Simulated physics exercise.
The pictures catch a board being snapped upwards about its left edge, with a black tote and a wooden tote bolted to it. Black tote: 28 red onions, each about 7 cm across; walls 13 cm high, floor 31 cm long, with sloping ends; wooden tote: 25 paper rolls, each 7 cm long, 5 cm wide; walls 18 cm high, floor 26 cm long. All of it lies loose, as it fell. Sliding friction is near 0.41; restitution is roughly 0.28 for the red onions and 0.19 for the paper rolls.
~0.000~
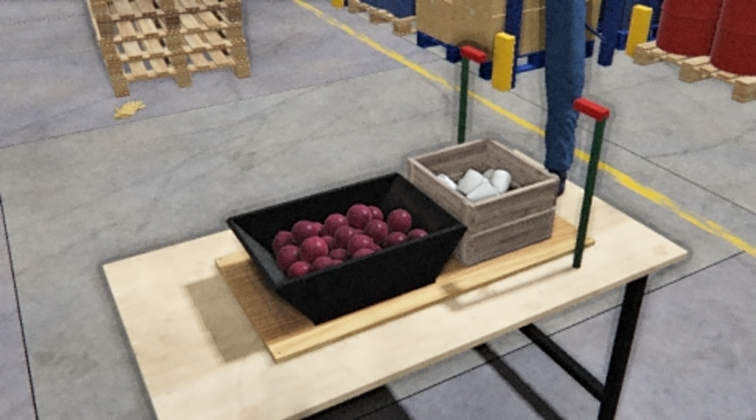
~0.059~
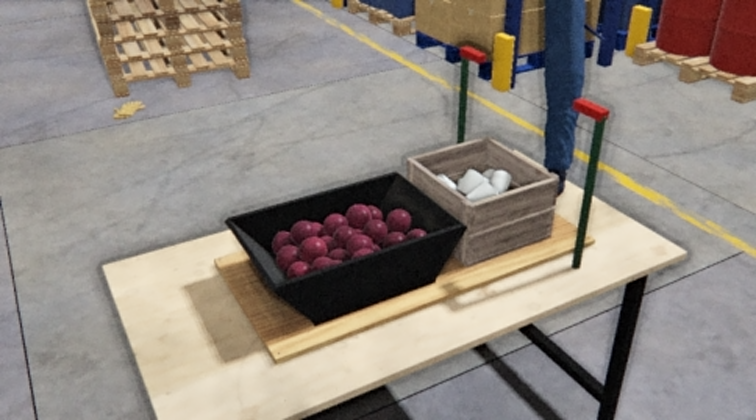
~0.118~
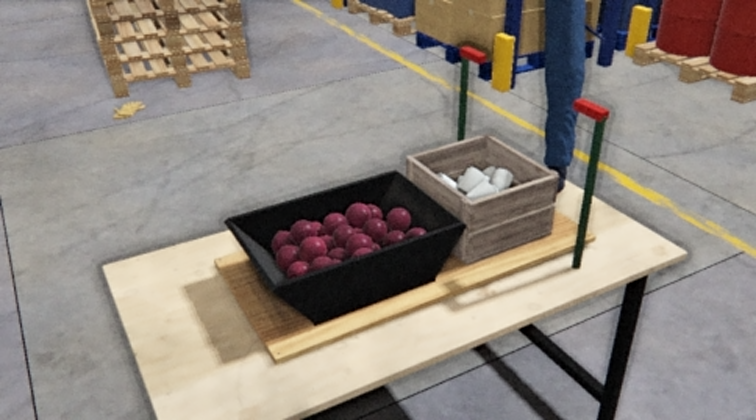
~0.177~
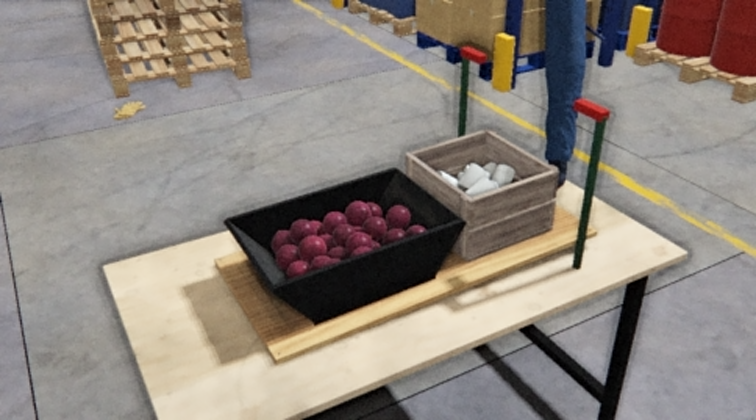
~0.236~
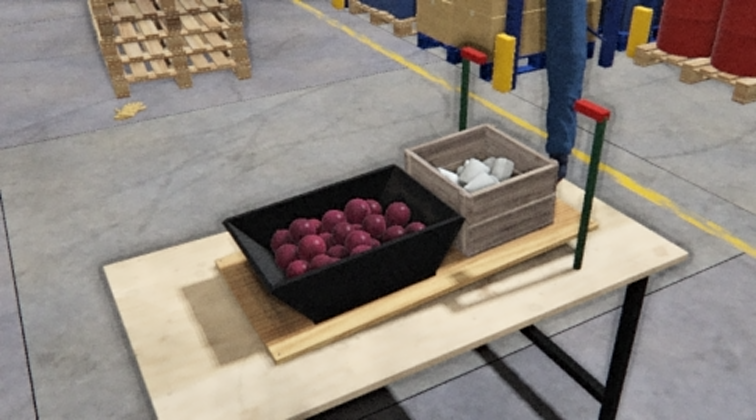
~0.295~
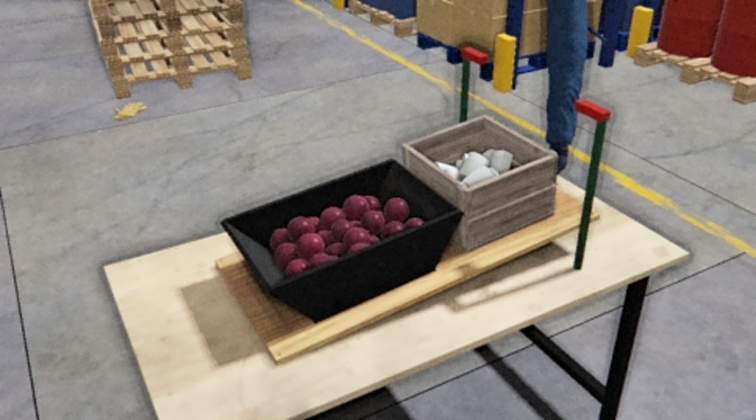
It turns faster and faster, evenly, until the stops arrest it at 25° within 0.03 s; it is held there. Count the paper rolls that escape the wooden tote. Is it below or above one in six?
It sheds less than a sixth of them.
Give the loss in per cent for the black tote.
Black tote 0 per cent.
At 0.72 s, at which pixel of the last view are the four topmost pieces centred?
Near (472, 84).
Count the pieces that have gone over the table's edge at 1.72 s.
Roughly 0.
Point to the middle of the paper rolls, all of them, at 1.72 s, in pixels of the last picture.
Near (446, 127).
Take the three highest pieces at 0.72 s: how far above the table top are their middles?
Roughly 48 cm.
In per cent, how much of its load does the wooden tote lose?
About 0 per cent.
After 0.62 s, the lift is arrested.
After 0.72 s, tilt 25°; black tote 28 in, 0 out and wooden tote 25 in, 0 out.
After 0.86 s, tilt 25°; black tote 28 in, 0 out and wooden tote 25 in, 0 out.
After 1.12 s, tilt 25°; black tote 28 in, 0 out and wooden tote 25 in, 0 out.
Final count (at 1.72 s), black tote 28 in, 0 out and wooden tote 25 in, 0 out. Asked share, 0 of 25, 0 per cent.
